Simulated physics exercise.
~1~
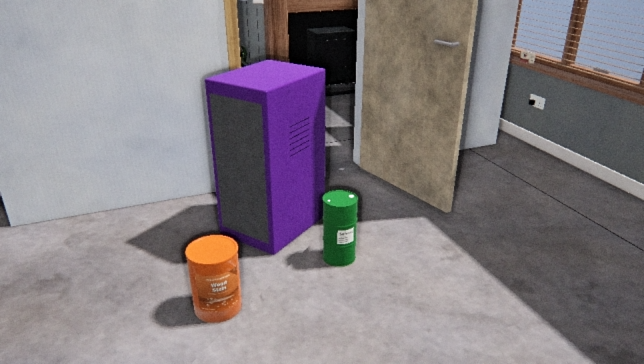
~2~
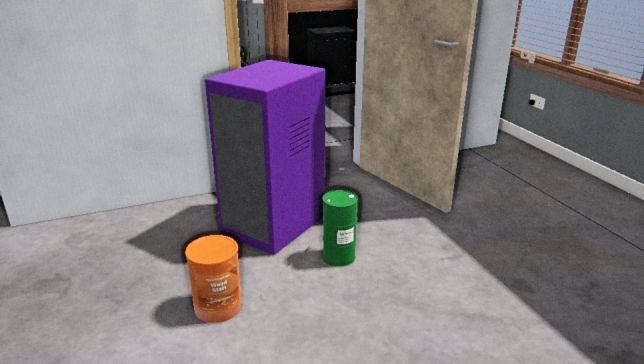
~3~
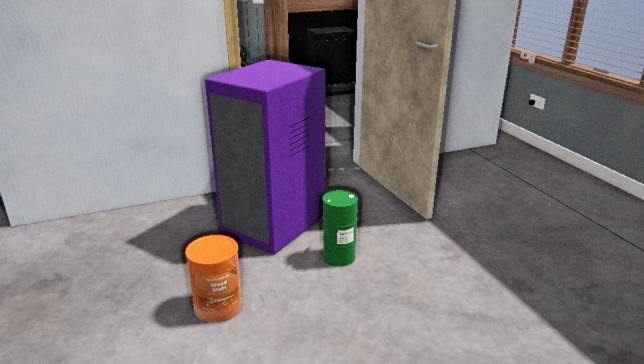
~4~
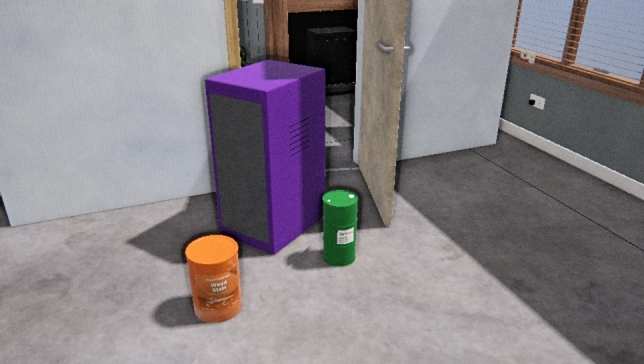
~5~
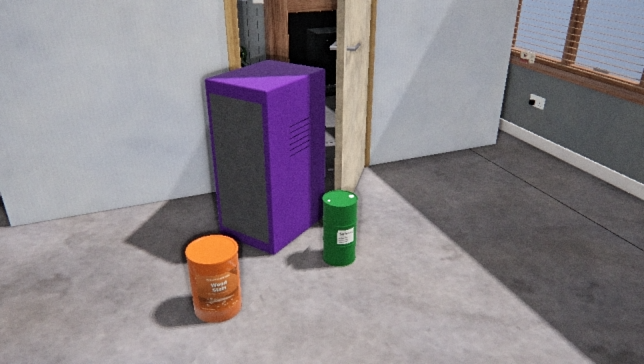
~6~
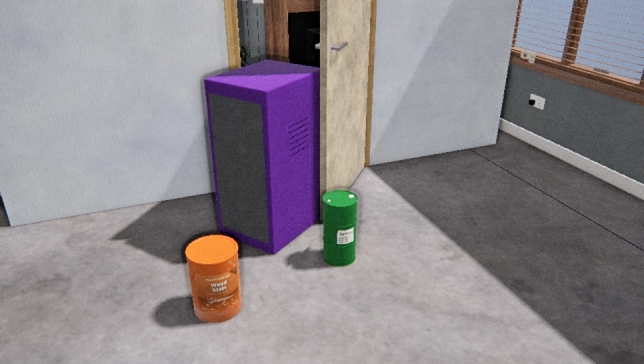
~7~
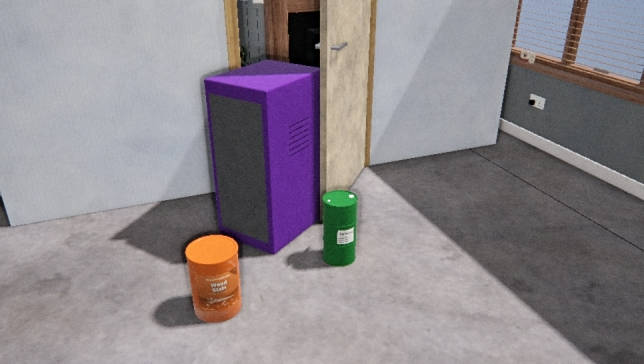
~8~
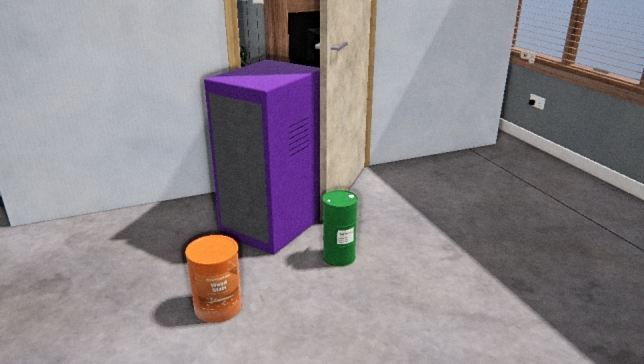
In the video, a door stands wide open behind a purple locker-like appliance, an orange pail and a green canister on a gray floor. The door swings partway toward its frame, then stops beside the purple appliance, still partly open, while the three objects stay in place.
